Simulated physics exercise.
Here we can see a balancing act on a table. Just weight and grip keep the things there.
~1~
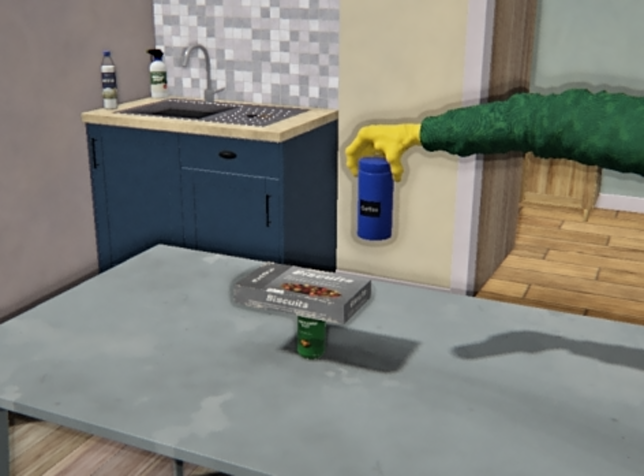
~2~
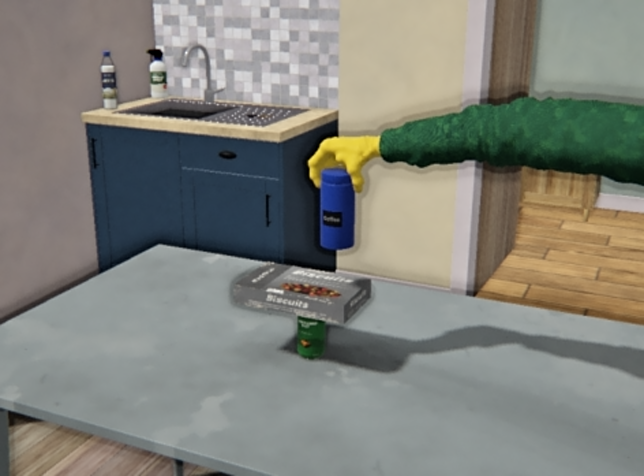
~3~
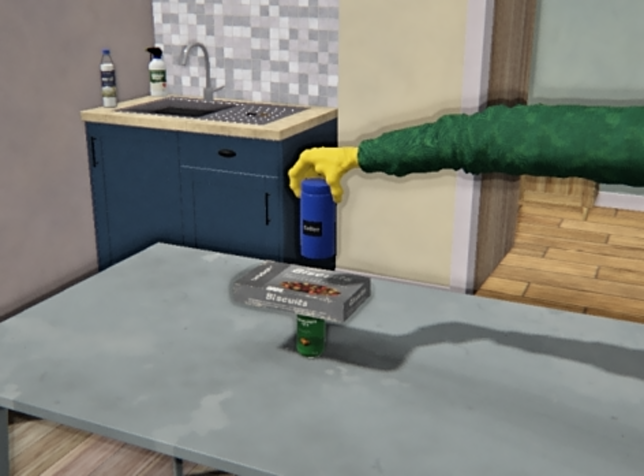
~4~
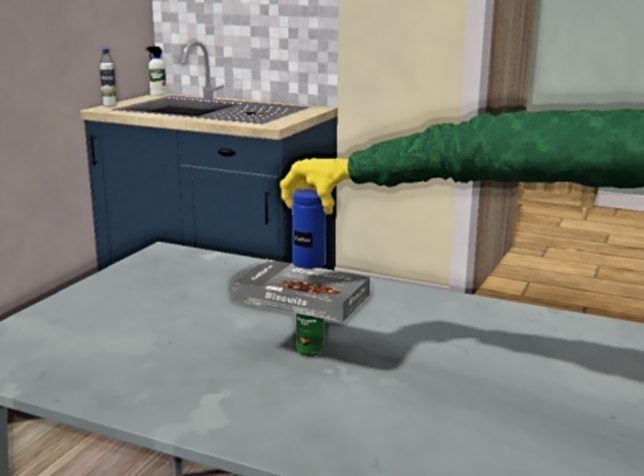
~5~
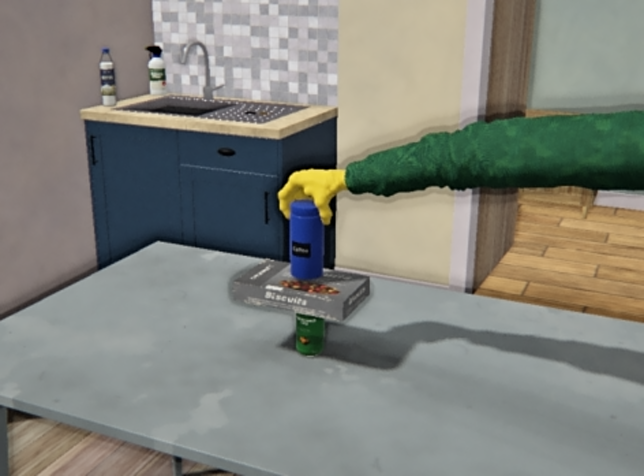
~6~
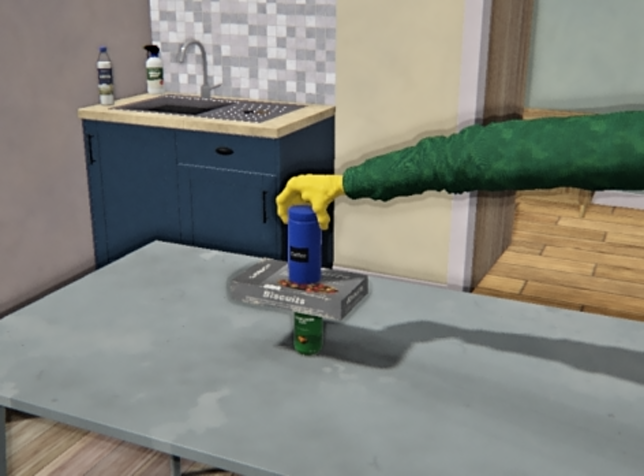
At a grey table, a gloved hand lowers a blue jar onto a biscuit box.
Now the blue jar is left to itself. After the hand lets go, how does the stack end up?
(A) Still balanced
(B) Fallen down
Still balanced.
Then, 0.50 s on from there, no change.
Then, 1.30 s on from there, blue jar resting near (305, 245).
In the end, all 3 unmoved. At the end, from the last picture's camera, blue jar near (305, 245). The stack keeps its balance.
